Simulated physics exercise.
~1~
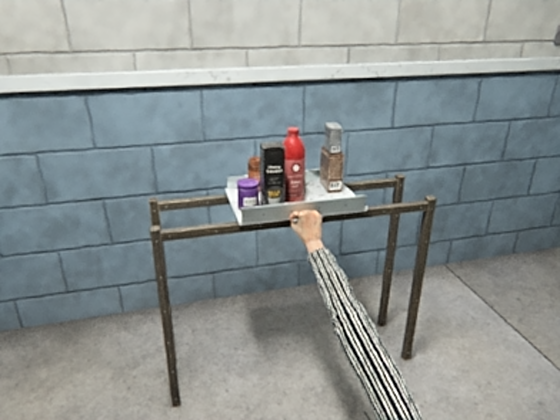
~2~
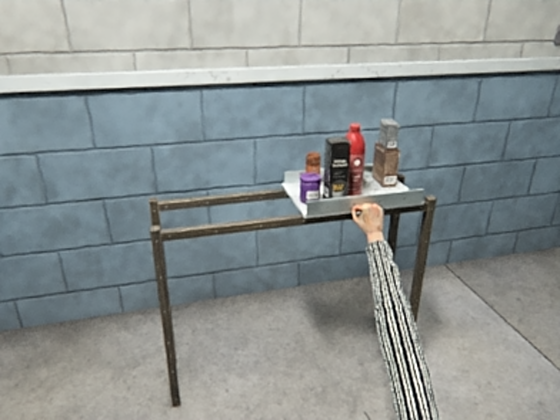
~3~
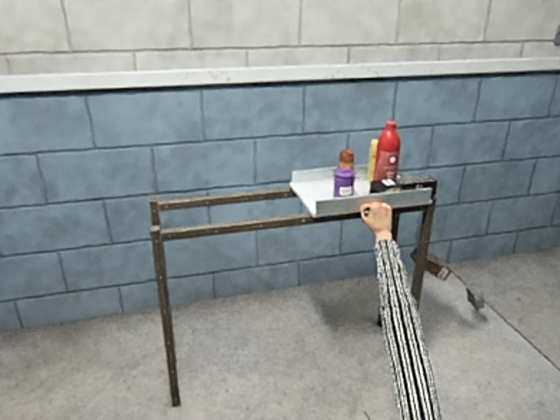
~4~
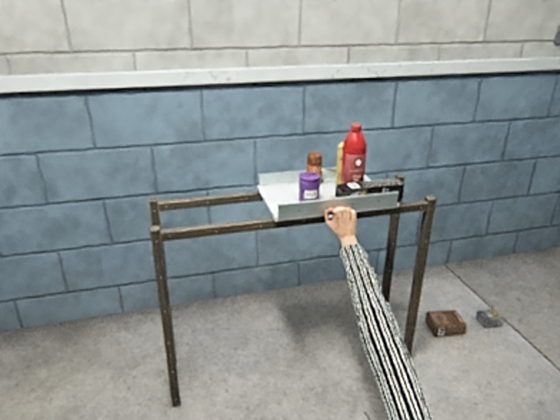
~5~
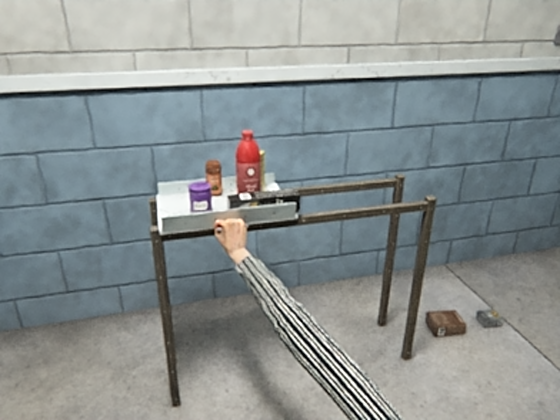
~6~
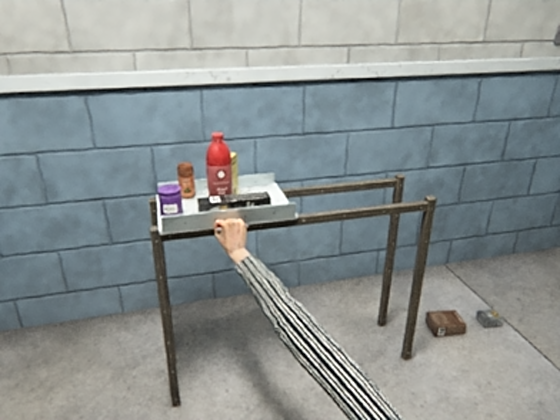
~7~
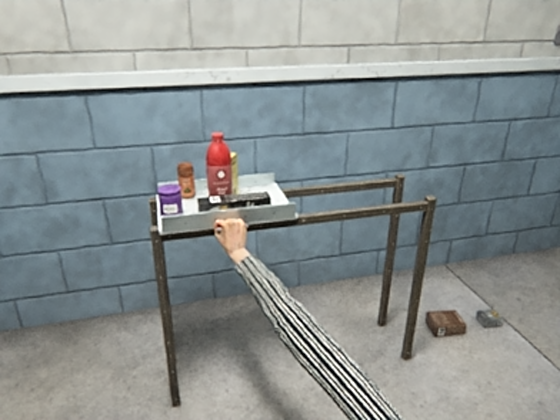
Tray of bottles and cartons pulled right by a hand, two items falling off, then slid left, black carton lying toppled.
